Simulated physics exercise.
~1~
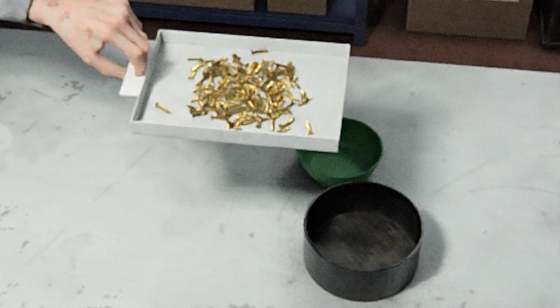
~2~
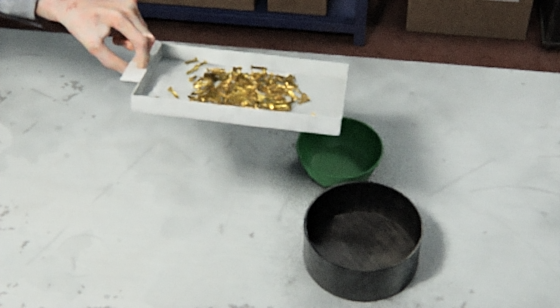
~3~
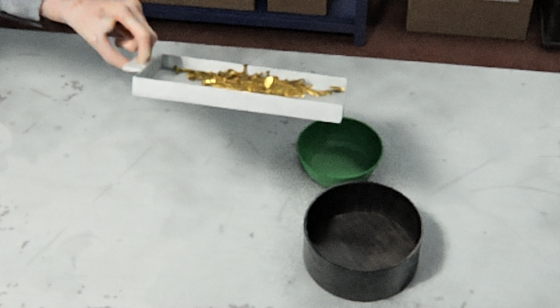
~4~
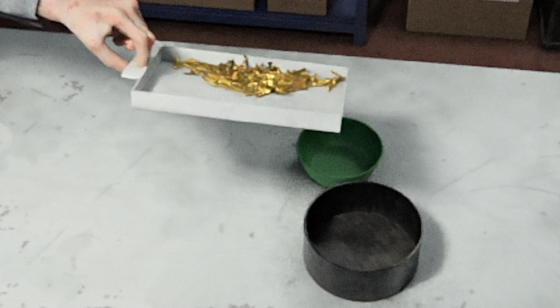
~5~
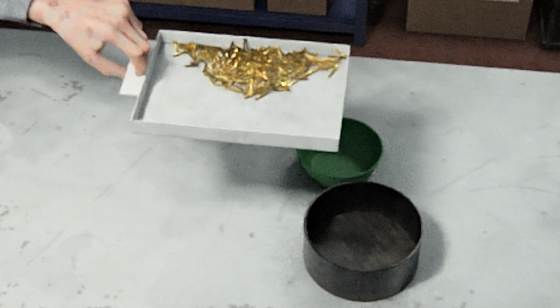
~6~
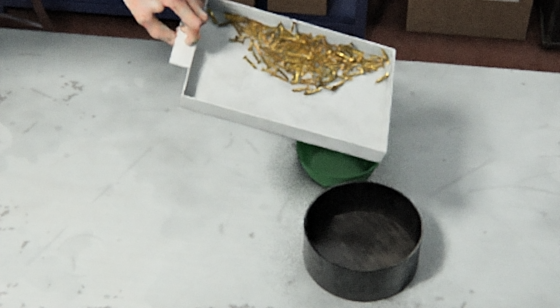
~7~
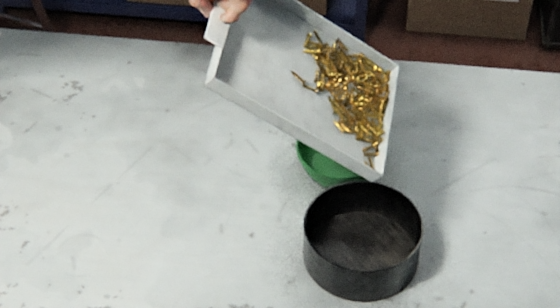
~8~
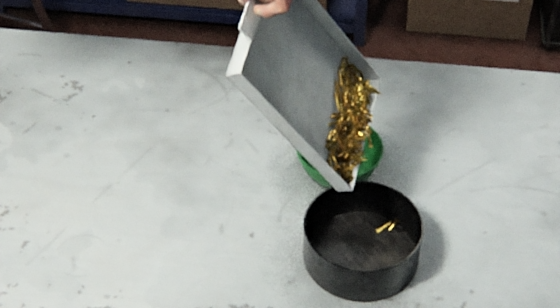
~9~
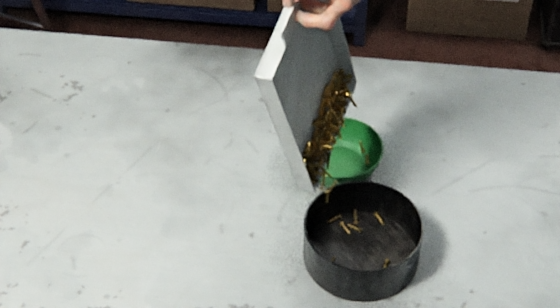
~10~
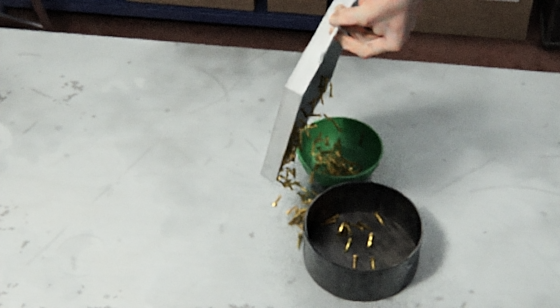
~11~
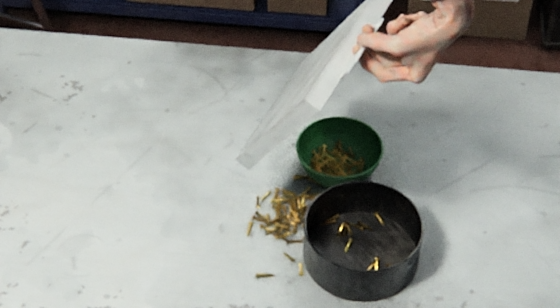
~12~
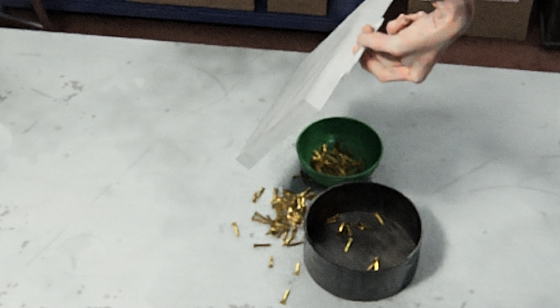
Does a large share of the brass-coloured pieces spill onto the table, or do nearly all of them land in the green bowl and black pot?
A large share spills onto the table beside the containers. The green bowl also catches a good portion, while only a few pieces end up in the black pot.
Small brass-coloured pieces sliding off a pale tray tilted by a hand, many spilling onto the table, others landing in green bowl and black pot.
